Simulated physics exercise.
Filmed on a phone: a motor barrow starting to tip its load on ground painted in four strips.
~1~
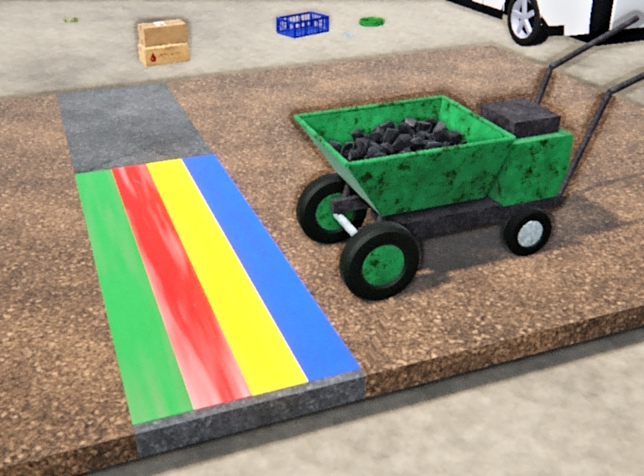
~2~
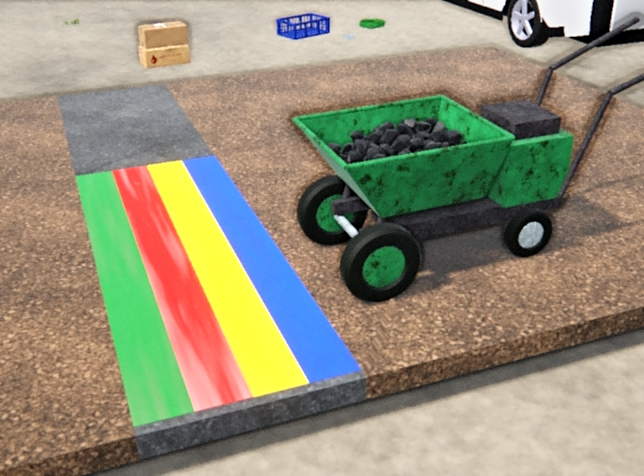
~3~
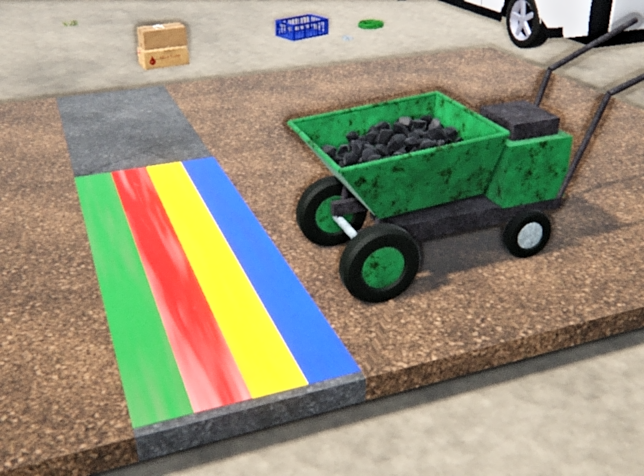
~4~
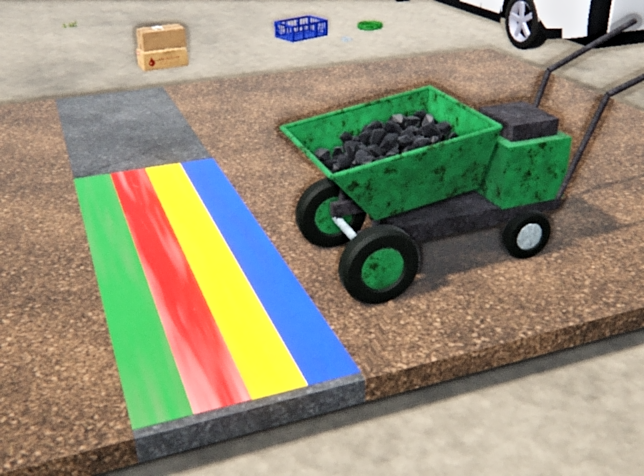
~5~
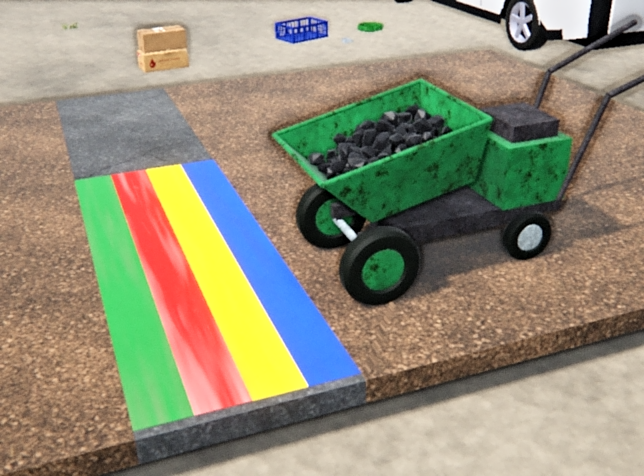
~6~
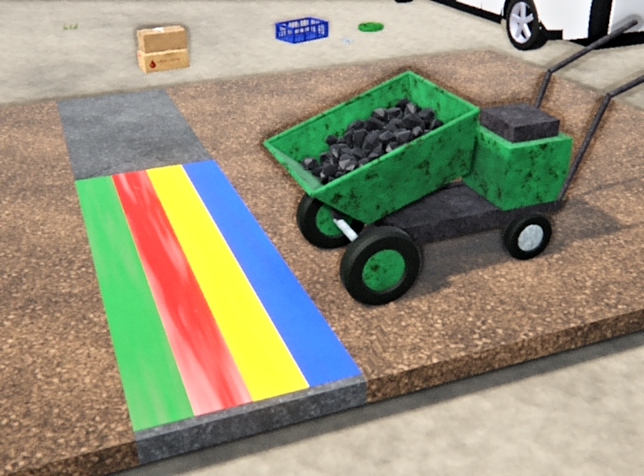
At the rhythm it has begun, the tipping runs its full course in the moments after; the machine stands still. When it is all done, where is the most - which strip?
On the yellow strip.
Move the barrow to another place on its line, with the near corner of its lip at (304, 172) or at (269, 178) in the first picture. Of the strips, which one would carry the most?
In turn: The strip in red; the strip in green.
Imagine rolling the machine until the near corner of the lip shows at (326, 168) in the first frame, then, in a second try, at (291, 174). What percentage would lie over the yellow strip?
About 20 and 0 per cent.
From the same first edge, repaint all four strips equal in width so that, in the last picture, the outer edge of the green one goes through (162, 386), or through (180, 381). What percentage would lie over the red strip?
The first gives around 30 per cent, the second around 30 per cent.
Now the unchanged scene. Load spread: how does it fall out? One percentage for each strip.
So the blue strip ends with 0 %, the yellow strip with 30 %, the red strip with 20 % and the green strip with 15 %.
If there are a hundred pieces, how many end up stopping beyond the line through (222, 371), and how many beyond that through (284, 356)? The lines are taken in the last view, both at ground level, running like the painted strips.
Near 30 % and near 70 %, in that order.
Shortly afterwards, skip tipped steeply; the whole lot in the skip.
Next, skip tipped right over; the bulk in the skip; a little over the yellow strip; only a few over the red strip; only a few falling.
Some moments later, skip tipped right over; near a quarter in the skip; near a third over the yellow strip; near a quarter over the red strip; a little over the green strip; only a few off the paint.
In the end, skip tipped right over; near a quarter in the skip; only a few over the blue strip; near a third over the yellow strip; near a quarter over the red strip; a little over the green strip; only a few off the paint.
